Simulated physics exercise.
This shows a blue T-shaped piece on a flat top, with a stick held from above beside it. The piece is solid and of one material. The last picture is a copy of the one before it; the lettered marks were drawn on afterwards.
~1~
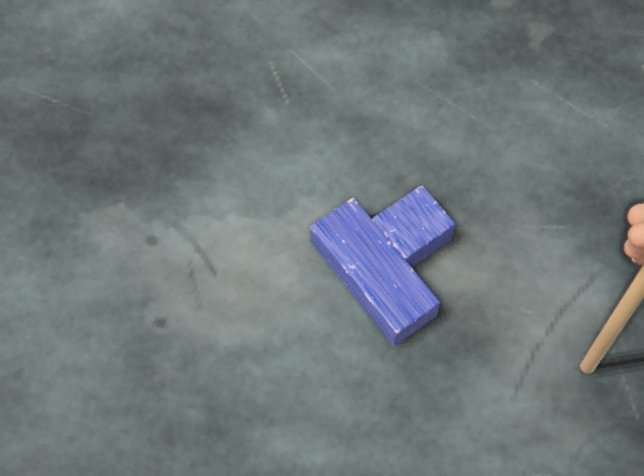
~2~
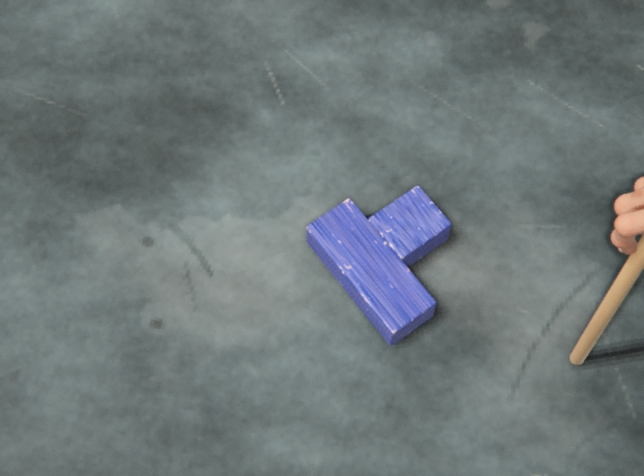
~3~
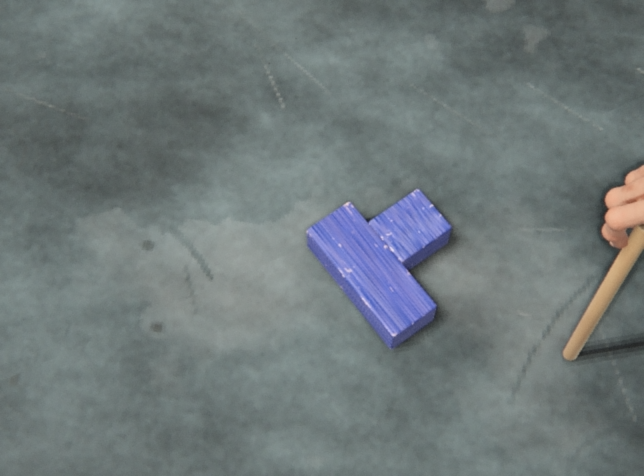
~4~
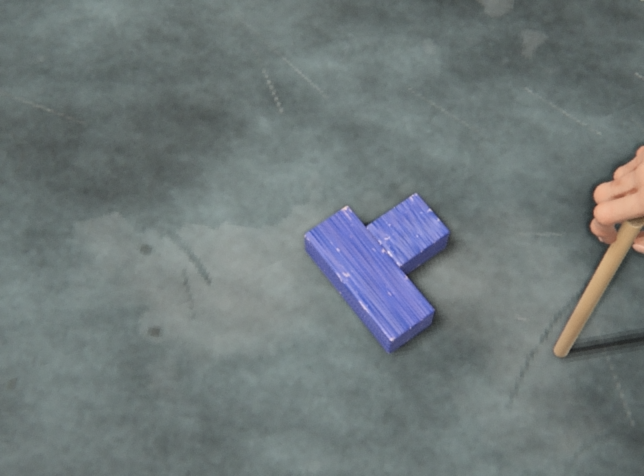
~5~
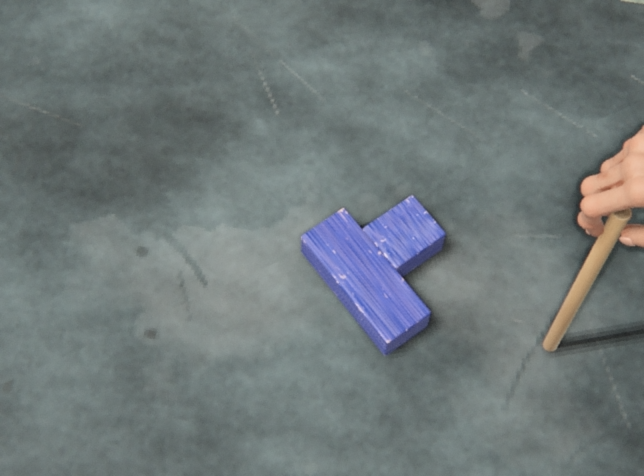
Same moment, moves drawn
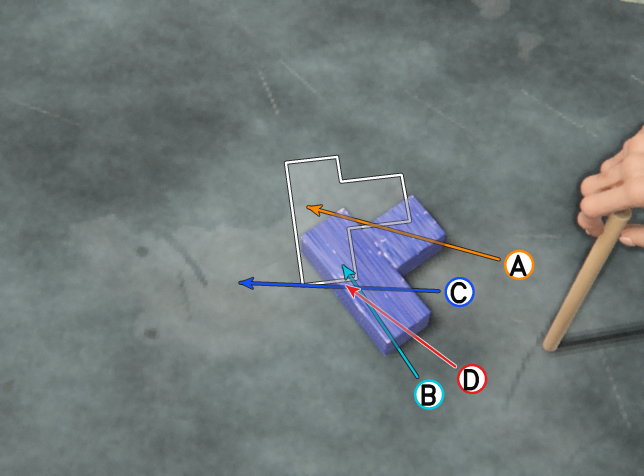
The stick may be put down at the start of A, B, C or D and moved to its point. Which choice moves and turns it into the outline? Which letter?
The stick should follow D.
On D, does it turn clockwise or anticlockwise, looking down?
It turns clockwise.
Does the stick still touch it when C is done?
Yes.
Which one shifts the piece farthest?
C.
On the marked copy, A from (499, 259) to (308, 207); B from (417, 377) to (343, 266); C from (439, 291) to (240, 283); D from (455, 366) to (347, 286).
Taking D. A third of the way, foot of the stick (415, 337), piece (362, 269).
Two thirds of the way, foot of the stick (375, 308), piece (334, 231).
When it is over, foot of the stick (347, 287), piece (322, 203); it fills the outline.
As for the rest, A leaves the piece out of the outline, at (333, 298); B leaves the piece out of the outline, at (337, 181); C leaves the piece out of the outline, at (237, 227).
